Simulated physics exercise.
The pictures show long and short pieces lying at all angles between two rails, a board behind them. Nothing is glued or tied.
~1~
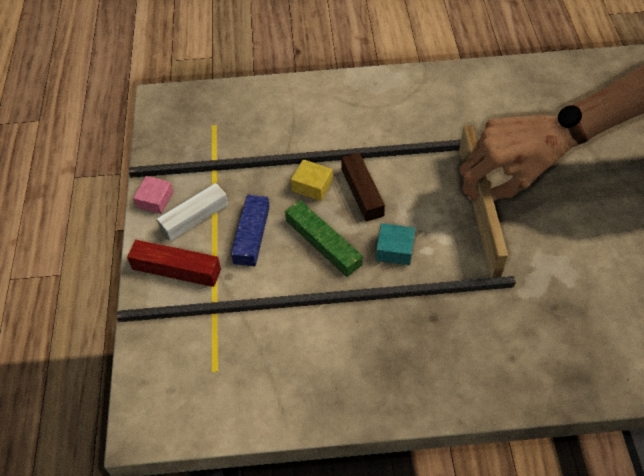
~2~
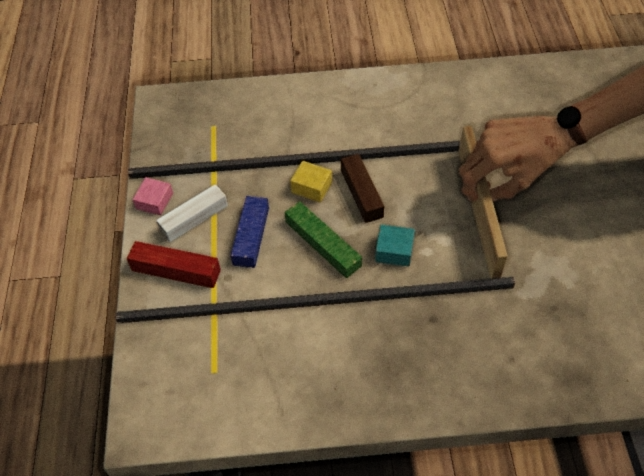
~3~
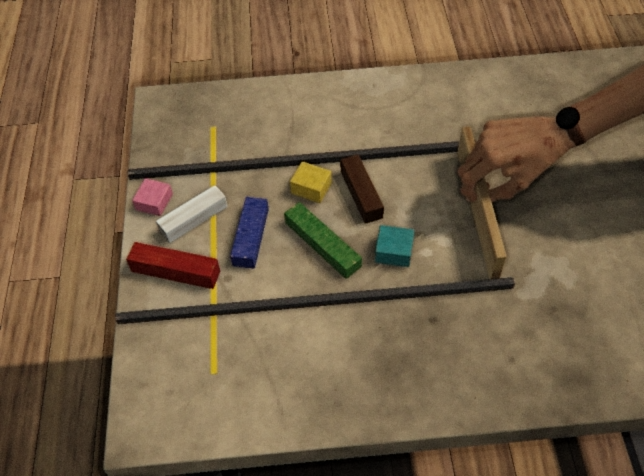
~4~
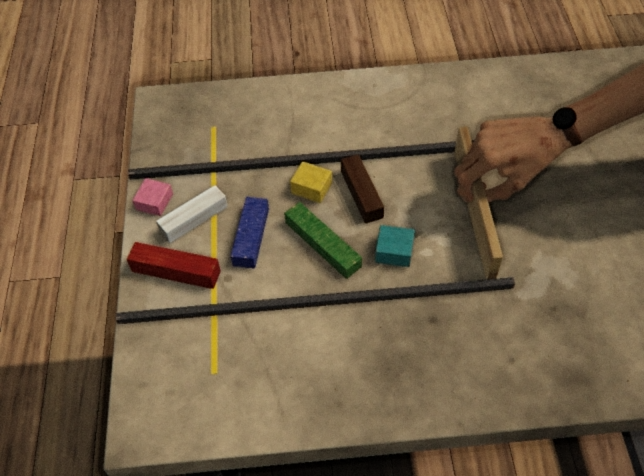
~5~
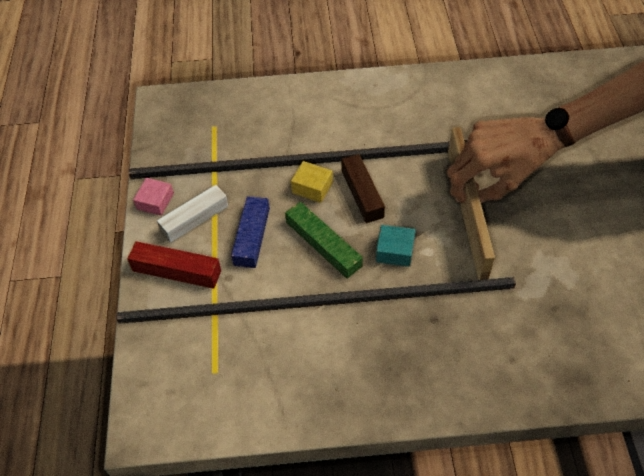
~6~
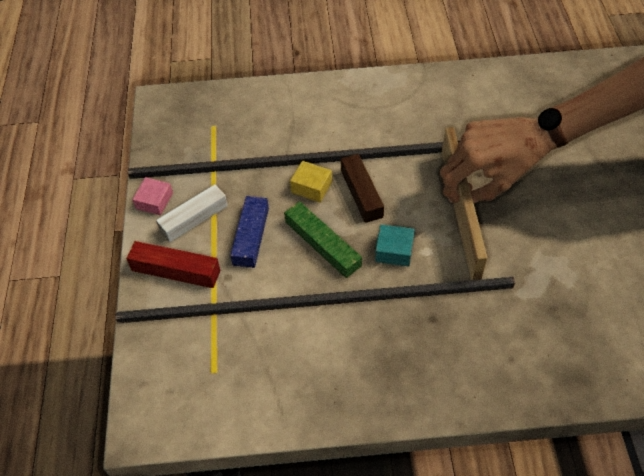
A wooden board, held by a hand wearing a dark watch, stayed nearly still at first, then slid slightly left between two rails, while the scattered colored blocks and bars lay untouched.
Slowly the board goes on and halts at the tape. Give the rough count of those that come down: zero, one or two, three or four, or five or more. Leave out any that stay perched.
As it turns out, the number that fall off is one or two.
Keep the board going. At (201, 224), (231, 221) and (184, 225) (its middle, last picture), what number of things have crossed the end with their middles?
Past the end: 2, 0 and 3.
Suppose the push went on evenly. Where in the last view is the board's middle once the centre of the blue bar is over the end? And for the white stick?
Near (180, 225) and (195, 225).
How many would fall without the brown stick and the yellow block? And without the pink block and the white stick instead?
The counts: 1 and 1.
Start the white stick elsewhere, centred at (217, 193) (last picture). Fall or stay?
It survives.
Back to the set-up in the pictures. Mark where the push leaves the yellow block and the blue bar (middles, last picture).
First (177, 187), then (155, 231).
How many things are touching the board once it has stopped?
It touches 2.
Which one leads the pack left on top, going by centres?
It is the pink block.
Early on, none off yet; pink block at rest near (153, 196); red bar at rest near (174, 264); white stick at rest near (193, 213).
Finally, the number that fall off is one or two; lost, red bar.
